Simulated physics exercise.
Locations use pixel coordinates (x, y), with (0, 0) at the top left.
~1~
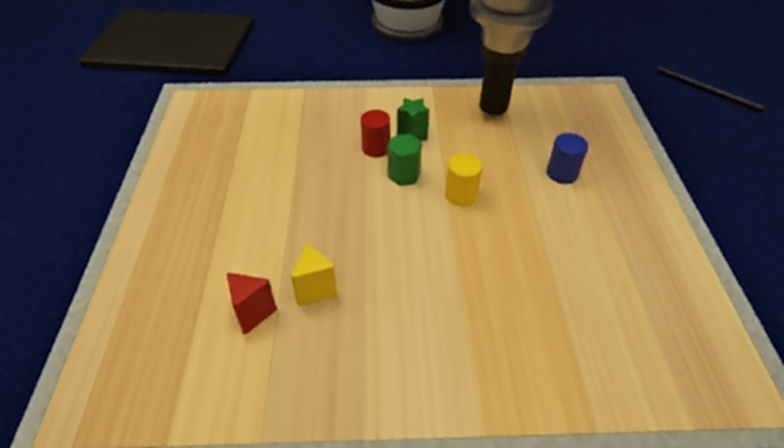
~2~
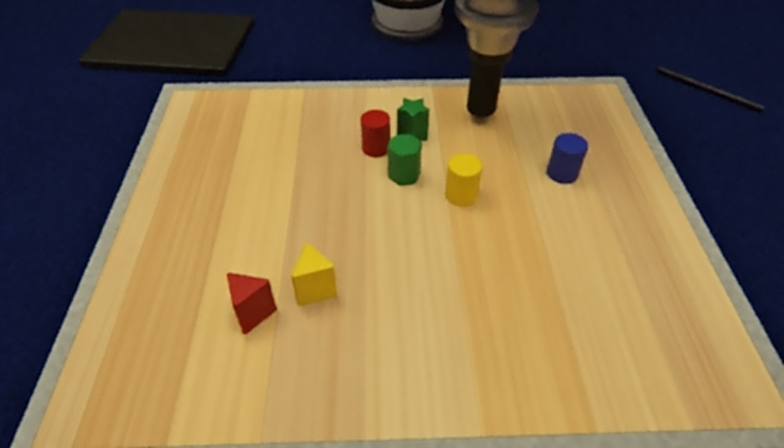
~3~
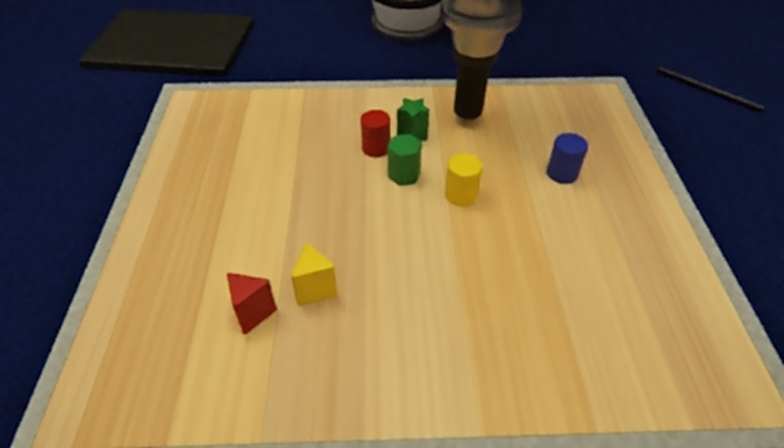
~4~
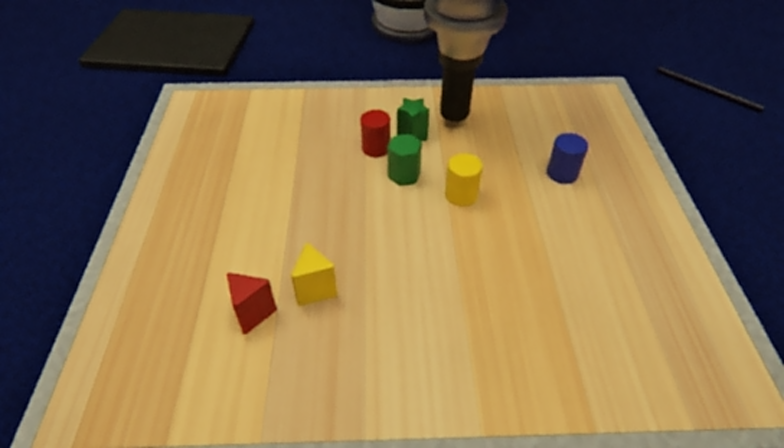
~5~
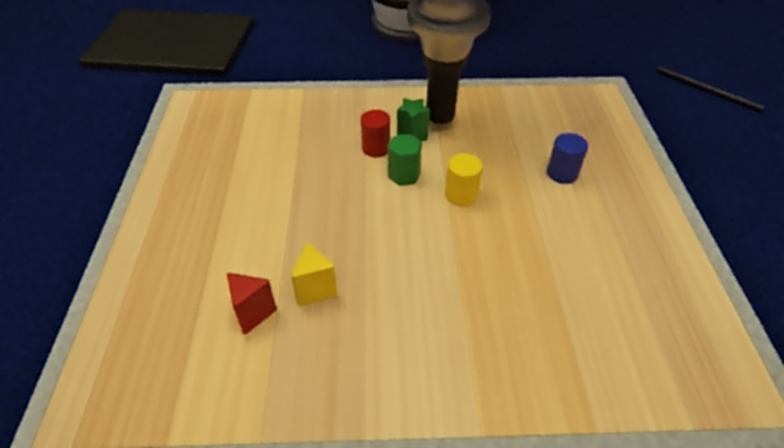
The clip shows a wooden board holding red, green, yellow and blue blocks, with a dark-tipped pusher near the far edge. The pusher moves a short way left toward the green star-shaped block, while the blocks stay still.
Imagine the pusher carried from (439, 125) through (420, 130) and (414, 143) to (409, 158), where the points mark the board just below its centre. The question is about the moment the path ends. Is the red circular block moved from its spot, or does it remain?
Gets moved.
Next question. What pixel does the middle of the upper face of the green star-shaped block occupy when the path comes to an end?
Near (382, 131).
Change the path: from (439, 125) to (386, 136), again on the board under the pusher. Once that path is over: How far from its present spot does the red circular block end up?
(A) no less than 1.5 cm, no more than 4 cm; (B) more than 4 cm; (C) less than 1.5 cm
It's A.
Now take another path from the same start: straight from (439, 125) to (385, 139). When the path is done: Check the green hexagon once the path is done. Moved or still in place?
By the last moment of the path, the green hexagon has stayed put.
The first path, step by step. Halfway along, pusher (416, 128); red circular block (365, 121); green star-shaped block (395, 116), turned 20° anticlockwise.
At the end, pusher (410, 149); red circular block (356, 124); green hexagon (403, 149); green star-shaped block (382, 131); yellow circular block in place.
